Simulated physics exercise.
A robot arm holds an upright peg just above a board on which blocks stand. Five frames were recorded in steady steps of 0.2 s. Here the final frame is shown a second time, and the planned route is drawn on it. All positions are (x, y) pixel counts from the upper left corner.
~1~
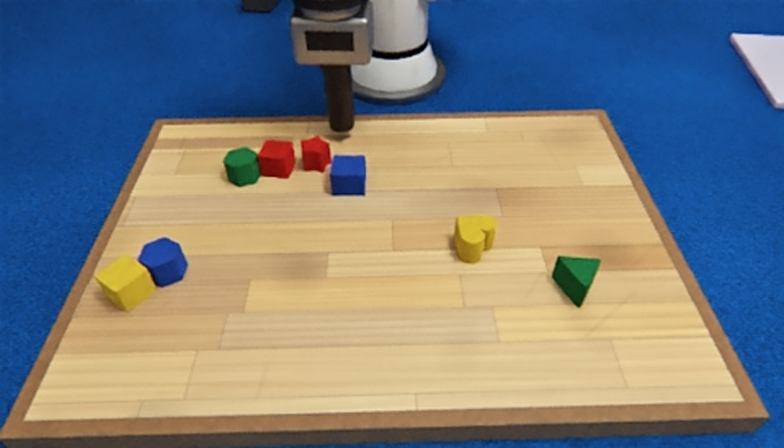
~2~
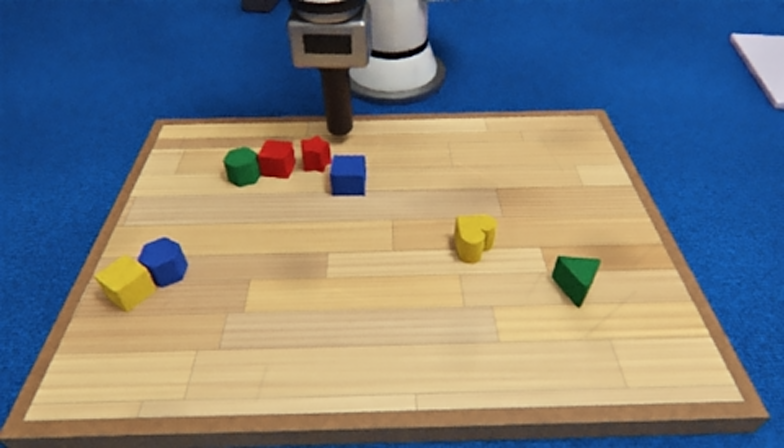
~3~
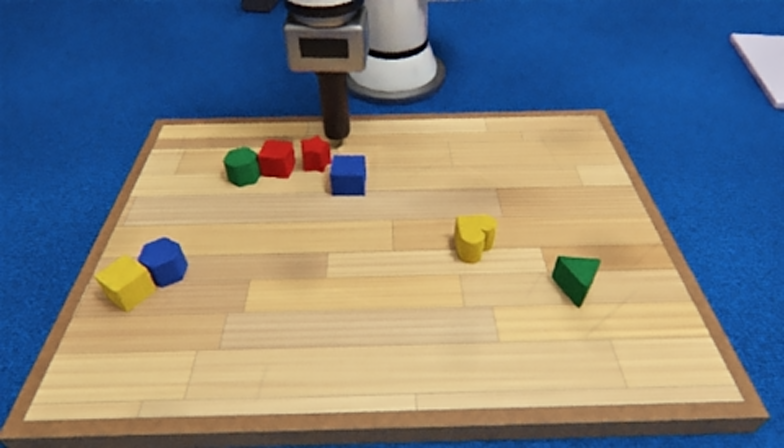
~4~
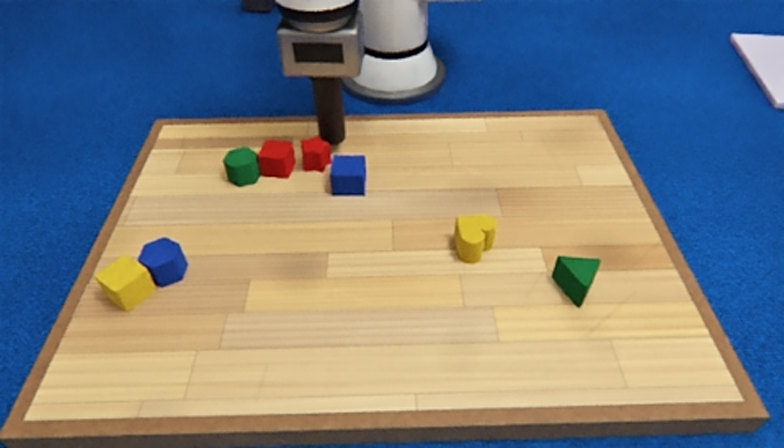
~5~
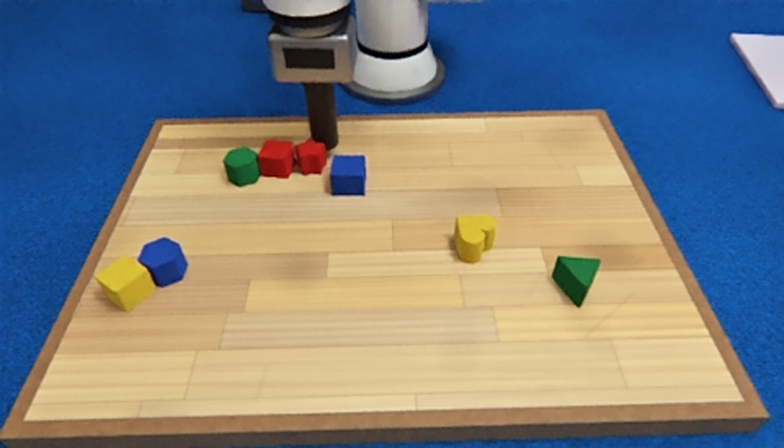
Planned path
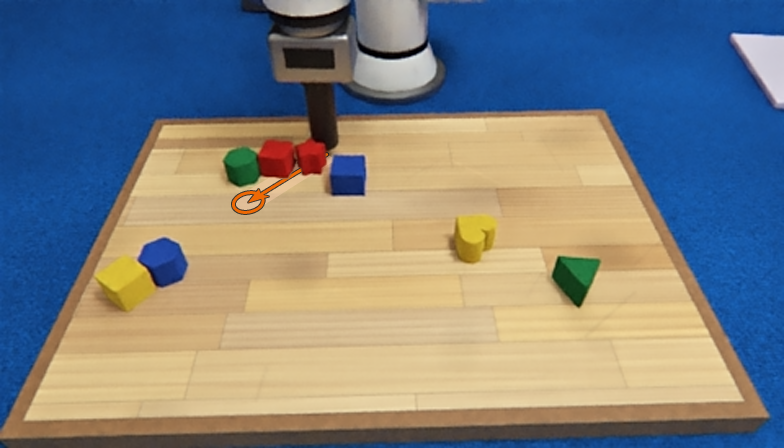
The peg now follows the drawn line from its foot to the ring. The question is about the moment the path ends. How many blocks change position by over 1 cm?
That makes 3 blocks or more.
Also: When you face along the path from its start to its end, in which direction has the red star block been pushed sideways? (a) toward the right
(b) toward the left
Answer: B.
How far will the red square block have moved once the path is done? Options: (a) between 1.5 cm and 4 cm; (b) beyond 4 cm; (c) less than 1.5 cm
Choice a: Between 1.5 cm and 4 cm.
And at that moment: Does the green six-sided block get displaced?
Going by the path, yes.
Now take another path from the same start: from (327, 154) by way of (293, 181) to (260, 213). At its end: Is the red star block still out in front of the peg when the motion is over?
I'd say yes.
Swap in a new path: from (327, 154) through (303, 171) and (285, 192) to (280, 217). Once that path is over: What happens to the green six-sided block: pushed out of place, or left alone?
It leaves its spot.
The drawn path runs straight from (327, 154) to (248, 202).
What follows on the original path. One third of the way, peg at (300, 159); green six-sided block at (234, 157); red square block at (269, 151); red star block at (290, 165), turned 20° anticlockwise.
Two thirds of the way, peg at (274, 175); green six-sided block at (213, 158); red square block at (249, 156), turned 25° clockwise; red star block at (275, 181), turned 50° anticlockwise.
At the end, peg at (246, 192); green six-sided block at (212, 157); red square block at (247, 156), turned 30° clockwise; red star block at (270, 188), turned 90° anticlockwise; blue square block not moved.
